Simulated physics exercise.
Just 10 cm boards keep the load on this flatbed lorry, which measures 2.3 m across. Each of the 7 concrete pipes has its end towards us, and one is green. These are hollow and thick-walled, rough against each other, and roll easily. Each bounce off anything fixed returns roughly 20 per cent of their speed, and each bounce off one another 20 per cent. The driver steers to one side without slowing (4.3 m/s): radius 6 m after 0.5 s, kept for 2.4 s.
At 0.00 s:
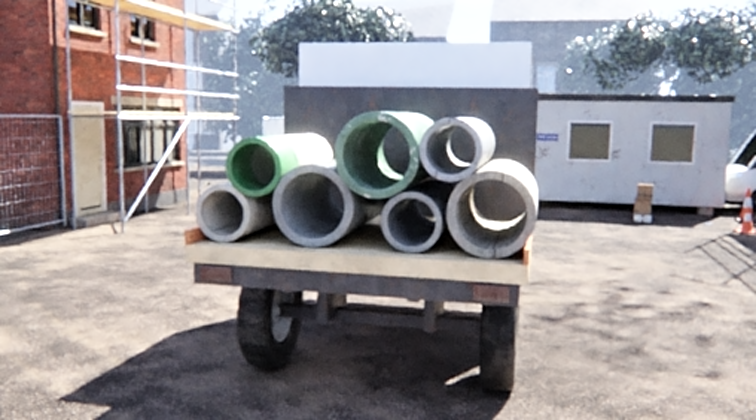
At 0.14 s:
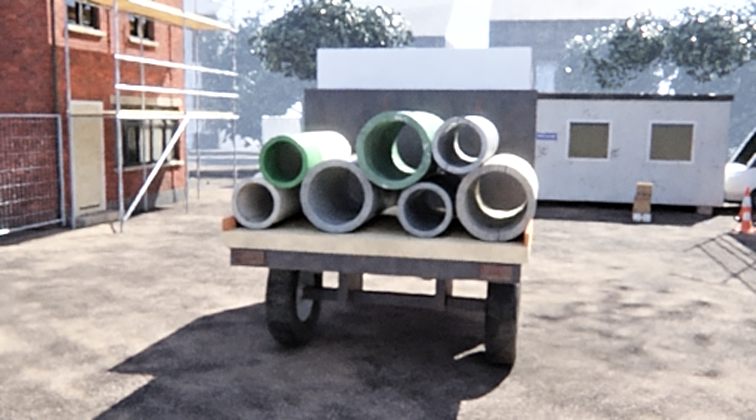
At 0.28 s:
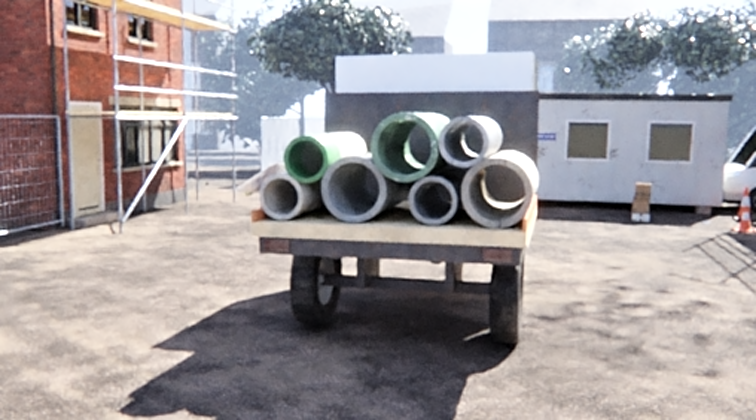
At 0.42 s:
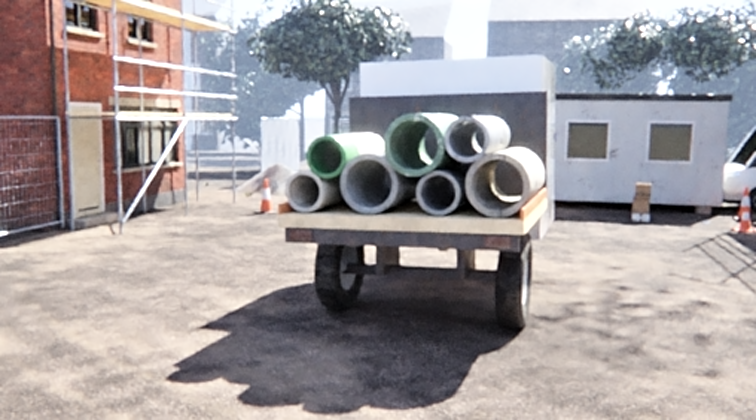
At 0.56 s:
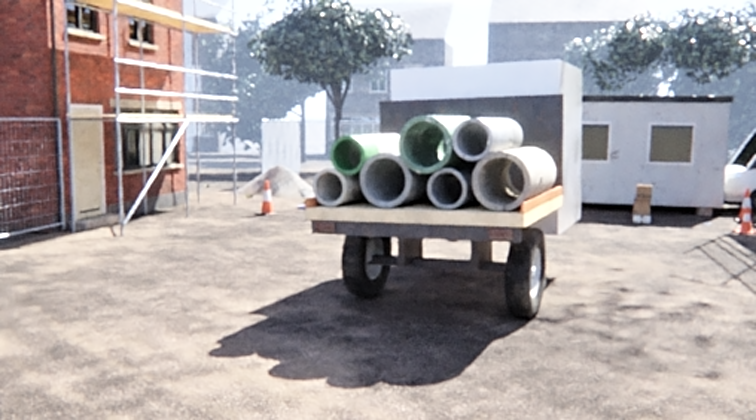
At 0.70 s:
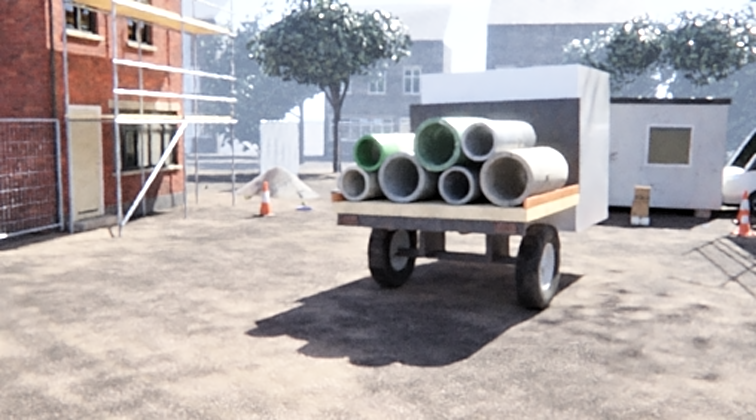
A flatbed lorry carrying concrete pipes is seen from behind in a sunlit yard, with a scaffolded brick building at left and a white cabin at right. The pipes lie stacked in two layers with open ends facing the viewer, mostly grey with green on the upper left. The lorry drives away and curves rightward, its deck leaning slightly left, while the pipes keep their places and the camera stays still.
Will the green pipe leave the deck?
Green pipe: Off.
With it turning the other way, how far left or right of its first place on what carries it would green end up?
About 25 cm to the right.
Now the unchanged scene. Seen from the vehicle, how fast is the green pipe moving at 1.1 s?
0.7 m/s or so.
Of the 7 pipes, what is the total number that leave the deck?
Count: 1.
Then, 1.1 s in, green is up on others, 25 cm from the left edge, rolling left; 0 of 7 are off.
Then, 1.5 s in, green is over the left board and falling; 1 of 7 is off.
In the end (4.7 s), green is over the left board and gone; 1 of 7 is off.
